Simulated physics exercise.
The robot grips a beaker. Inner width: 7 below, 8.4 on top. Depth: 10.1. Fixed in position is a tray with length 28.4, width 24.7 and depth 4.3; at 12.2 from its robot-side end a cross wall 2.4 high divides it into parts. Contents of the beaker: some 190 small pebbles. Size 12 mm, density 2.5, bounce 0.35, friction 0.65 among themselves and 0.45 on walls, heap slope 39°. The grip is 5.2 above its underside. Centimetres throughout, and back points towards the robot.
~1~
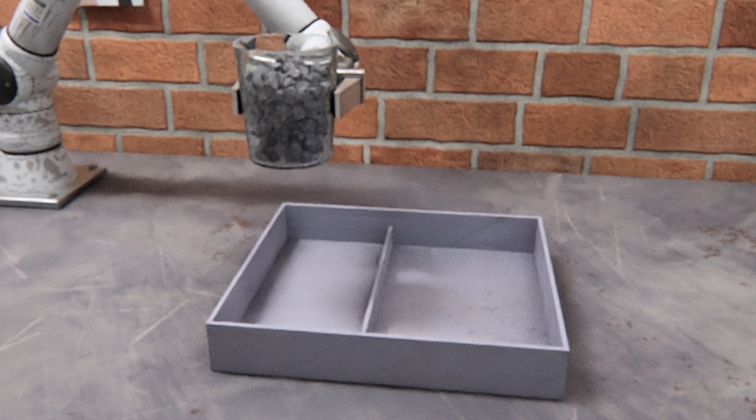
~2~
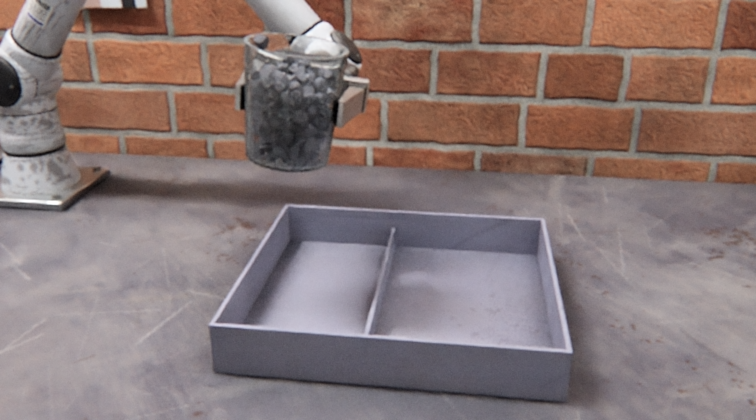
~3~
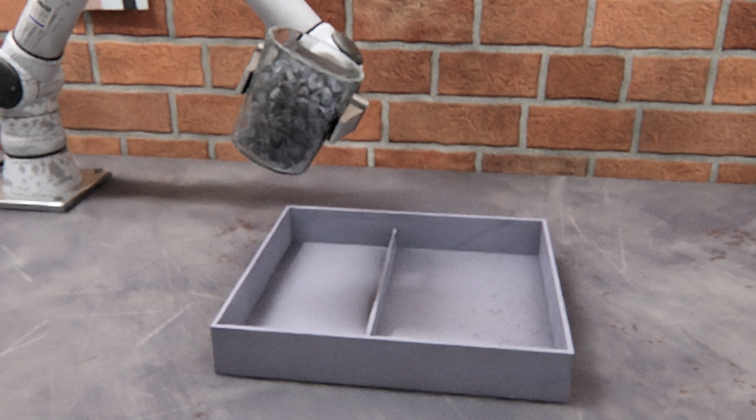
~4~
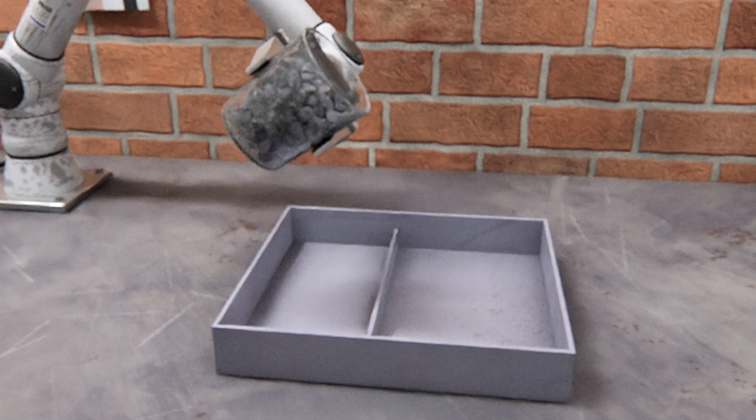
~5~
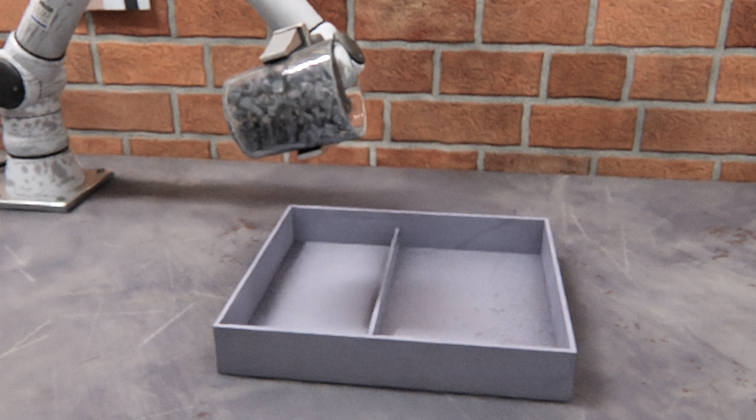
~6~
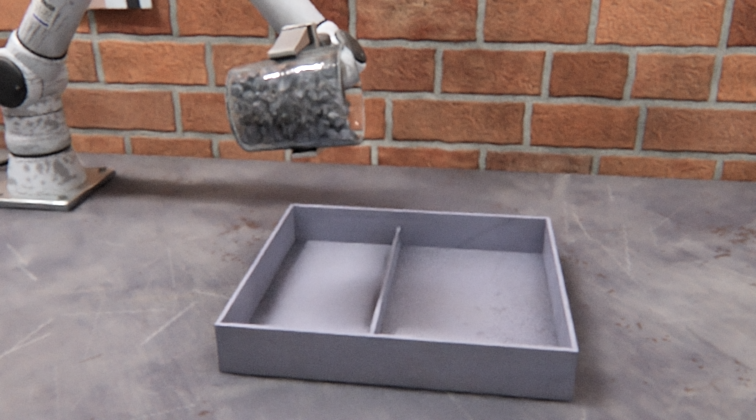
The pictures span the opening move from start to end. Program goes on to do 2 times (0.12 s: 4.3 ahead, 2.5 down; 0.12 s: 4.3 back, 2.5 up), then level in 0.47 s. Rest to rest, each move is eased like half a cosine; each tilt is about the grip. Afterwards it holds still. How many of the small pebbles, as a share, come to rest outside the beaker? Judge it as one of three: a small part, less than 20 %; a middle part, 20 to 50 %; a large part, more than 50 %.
A middle part, 20 to 50 %.
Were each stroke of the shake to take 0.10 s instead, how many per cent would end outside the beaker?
About 40 per cent in that case.
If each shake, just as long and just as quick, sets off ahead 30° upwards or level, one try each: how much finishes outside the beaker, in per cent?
85 and 70 %.
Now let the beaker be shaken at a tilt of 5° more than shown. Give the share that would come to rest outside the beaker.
About 50 %.
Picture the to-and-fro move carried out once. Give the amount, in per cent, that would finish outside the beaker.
Estimate: Around 25 %.
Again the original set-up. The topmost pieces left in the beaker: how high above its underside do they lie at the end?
8.0 cm.
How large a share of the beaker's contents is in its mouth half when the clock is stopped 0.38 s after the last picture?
Near 50 %.
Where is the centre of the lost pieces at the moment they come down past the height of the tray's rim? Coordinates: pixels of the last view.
Look at roughly (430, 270) in the last picture.
Then, 0.38 s on, tilted 80° forward, highest piece 19 above the table; 152 in the beaker, 30 in the far-side part, 4 in the robot-side part, 3 in flight or on a rim.
Then, 0.76 s on, tilted 28° forward, highest piece 23 above the table; 117 in the beaker, 59 in the far-side part, 12 in the robot-side part, 1 in flight or on a rim.
Then, 1.15 s on, level, highest piece 23 above the table; 117 in the beaker, 60 in the far-side part, 12 in the robot-side part.
Then, 2.20 s on, level, highest piece 23 above the table; 117 in the beaker, 60 in the far-side part, 12 in the robot-side part.
In the end, 117 in the beaker, 60 in the far-side part, 12 in the robot-side part. That is 38 % outside the beaker.
